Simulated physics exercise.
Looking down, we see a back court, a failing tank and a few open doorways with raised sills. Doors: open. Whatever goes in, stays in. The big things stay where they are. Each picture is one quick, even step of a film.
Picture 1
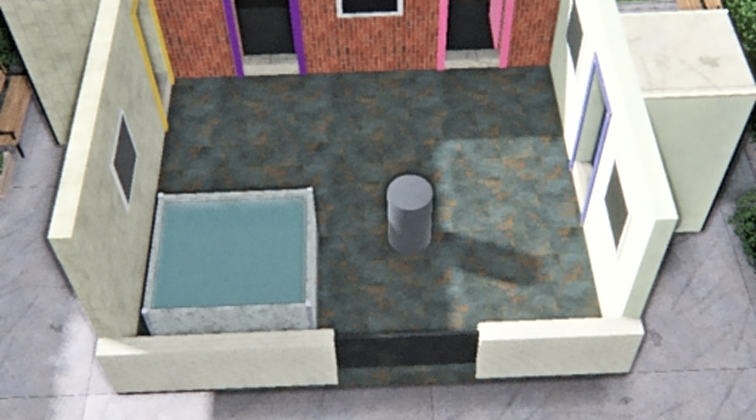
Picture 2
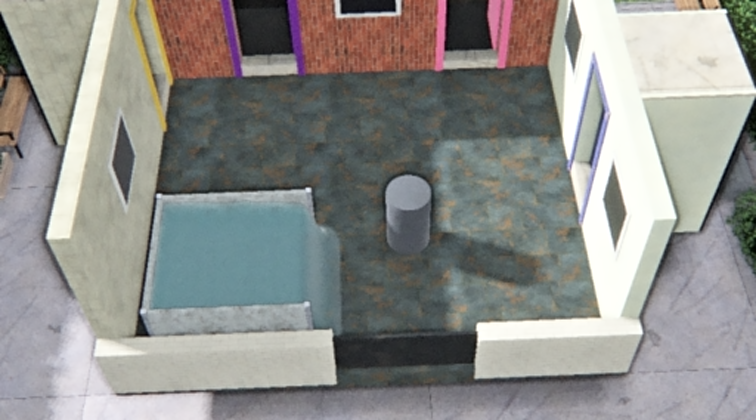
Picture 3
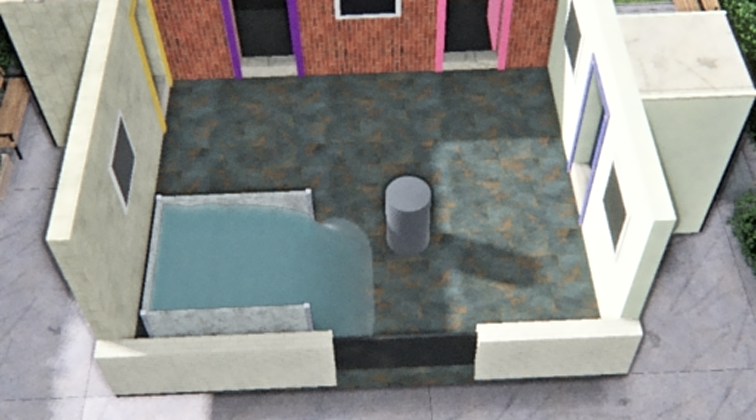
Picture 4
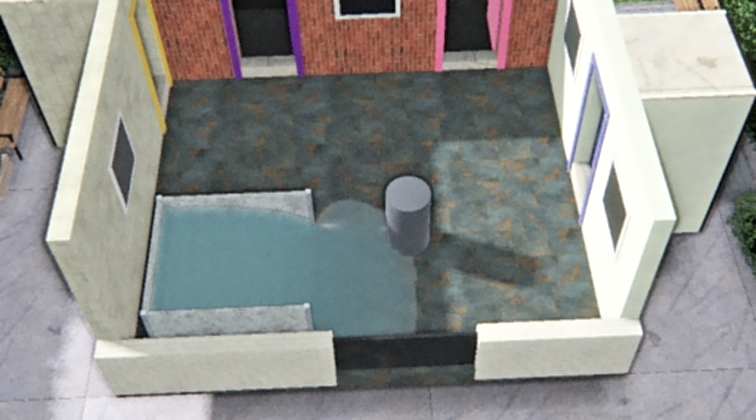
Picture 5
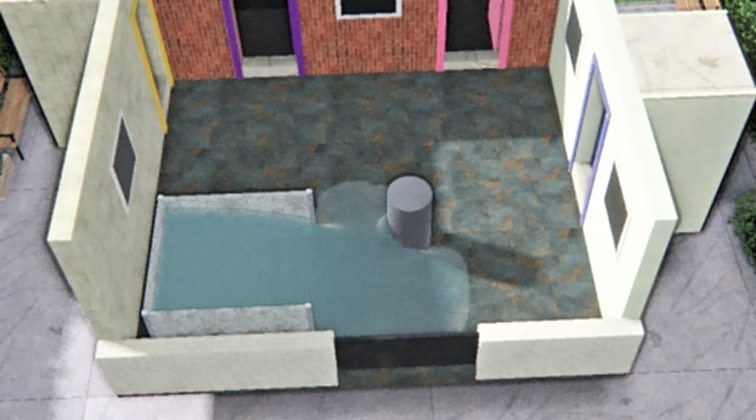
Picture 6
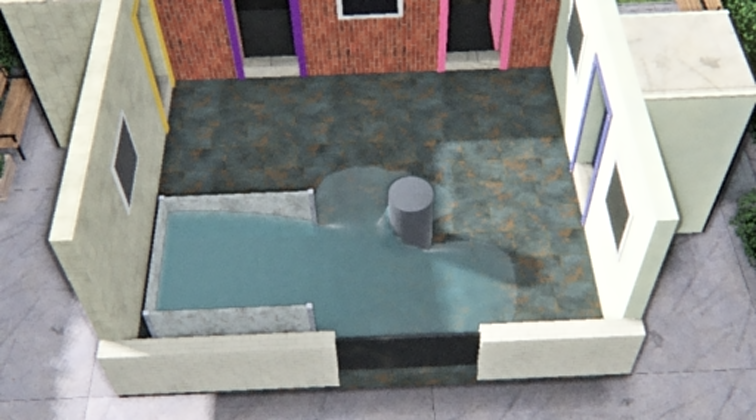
In a walled back court, water pours from a tank and spreads right around a grey cylinder.
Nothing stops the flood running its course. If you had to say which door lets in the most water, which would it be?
I would say the pink door.
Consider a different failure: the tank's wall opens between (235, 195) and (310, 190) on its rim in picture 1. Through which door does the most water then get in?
That would be the purple-painted one.
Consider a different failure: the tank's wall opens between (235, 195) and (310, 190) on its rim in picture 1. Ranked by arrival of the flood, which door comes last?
It's the blue one.
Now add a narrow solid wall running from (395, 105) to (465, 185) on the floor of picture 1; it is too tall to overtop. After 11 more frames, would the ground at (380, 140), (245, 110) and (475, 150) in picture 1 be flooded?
The first spot is soaked, the second unreached, the third unreached.
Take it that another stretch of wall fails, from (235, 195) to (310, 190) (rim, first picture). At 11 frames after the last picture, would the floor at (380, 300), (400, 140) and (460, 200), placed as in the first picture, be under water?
Going through them in turn, I'd call them spared, sodden and spared.
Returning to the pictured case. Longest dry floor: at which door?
The yellow door.
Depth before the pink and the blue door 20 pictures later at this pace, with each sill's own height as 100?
Some 150 percent and then some 70 percent.
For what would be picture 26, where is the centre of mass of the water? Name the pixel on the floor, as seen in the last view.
Close to pixel (448, 222).
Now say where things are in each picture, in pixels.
In the first frame, still water in the water tank at (232, 252).
In the second frame, water pours out at (309, 271) and has run to (322, 229).
In the third frame, the front is at (343, 222), out from the gap at (309, 275).
In the fourth frame, the front is at a hidden place, out from the gap at (309, 277).
In the fifth frame, the front is at (462, 314), out from the gap at (311, 278).
In the sixth frame, the front is at (505, 261), out from the gap at (312, 278).
A moment on, water covers 40 % of the floor; pink door not reached, blue door not reached, yellow door not reached, purple door not reached.
Next, water covers 65 % of the floor; pink door wet at the sill, nothing in, blue door wet at the sill, nothing in, yellow door not reached, purple door not reached.
Then, water covers 70 % of the floor; pink door a trickle in, blue door wet at the sill, nothing in, yellow door not reached, purple door wet at the sill, nothing in.
Later, water covers 95 % of the floor; pink door a lot in, blue door wet at the sill, nothing in, yellow door wet at the sill, nothing in, purple door wet at the sill, nothing in.
In the end, water covers 100 % of the floor; pink door a lot in, blue door wet at the sill, nothing in, yellow door wet at the sill, nothing in, purple door wet at the sill, nothing in; the pink door has let in the most.
